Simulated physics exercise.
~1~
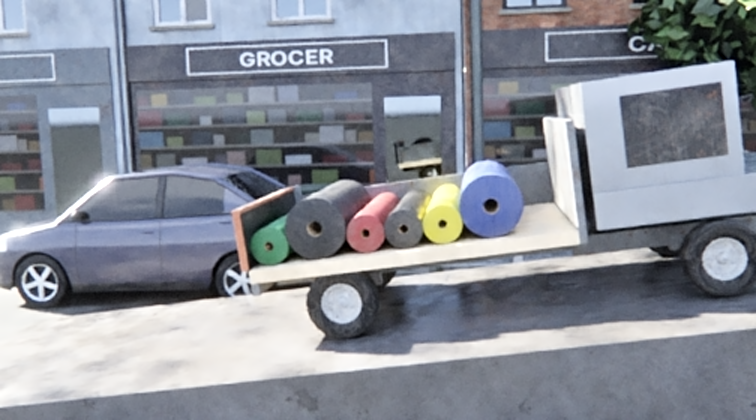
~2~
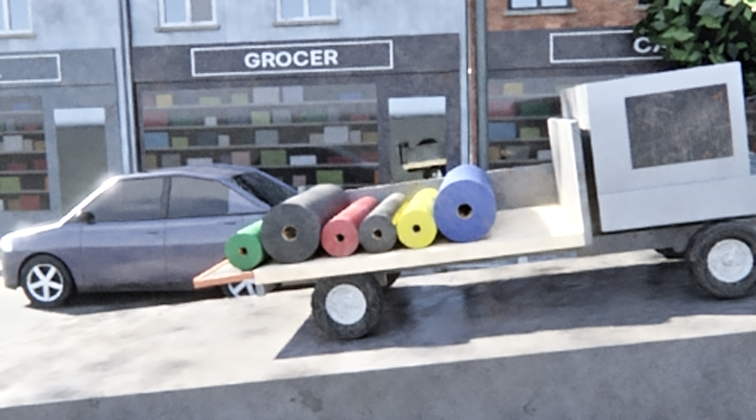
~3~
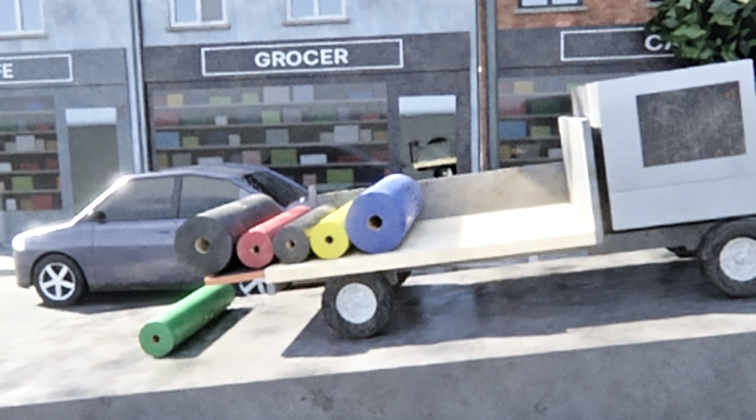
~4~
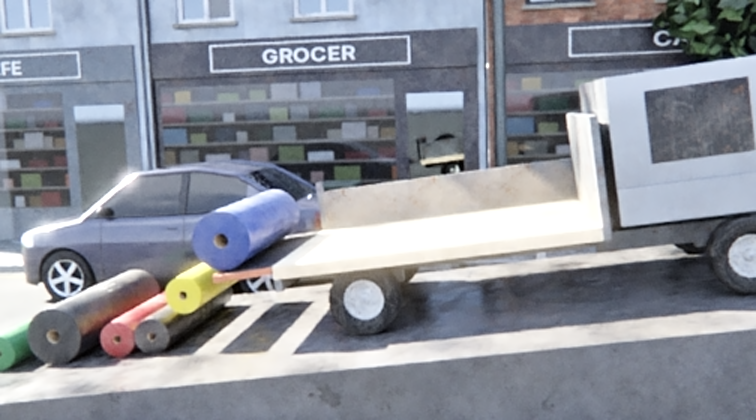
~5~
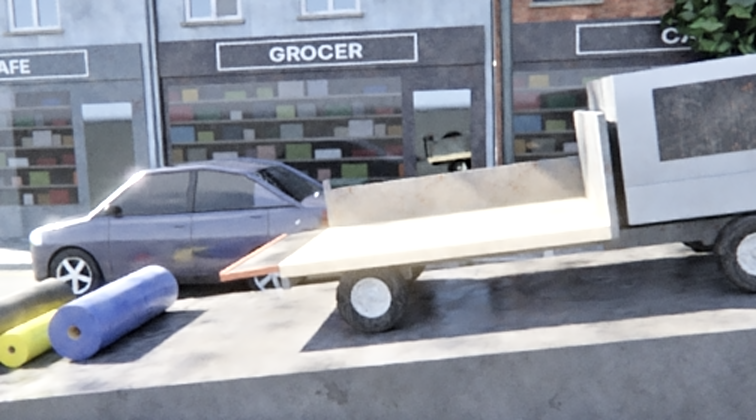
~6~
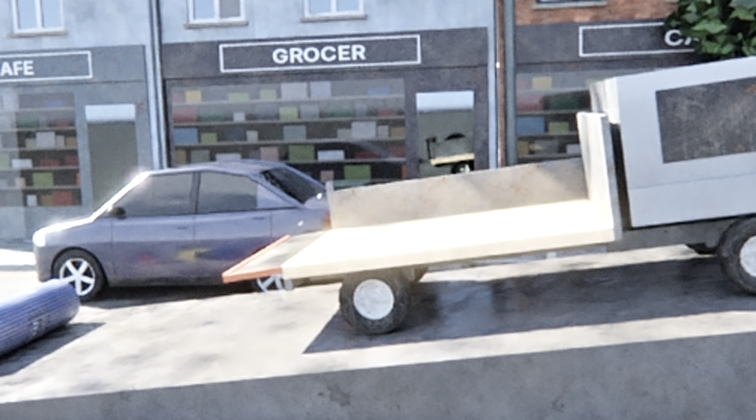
Six coloured rolls lie side by side on the sloping bed of a truck parked on a hill, in front of a grocer's shop and beside a parked car. The tailgate drops open, and the whole row starts rolling left towards it. The green roll goes over the edge first and lands on the road, with the black, red and grey ones following. Yellow and then blue tumble off last. The rolls carry on leftward down the slope as the view shifts slightly, leaving the bed empty and only the blue roll partly visible at the left edge.
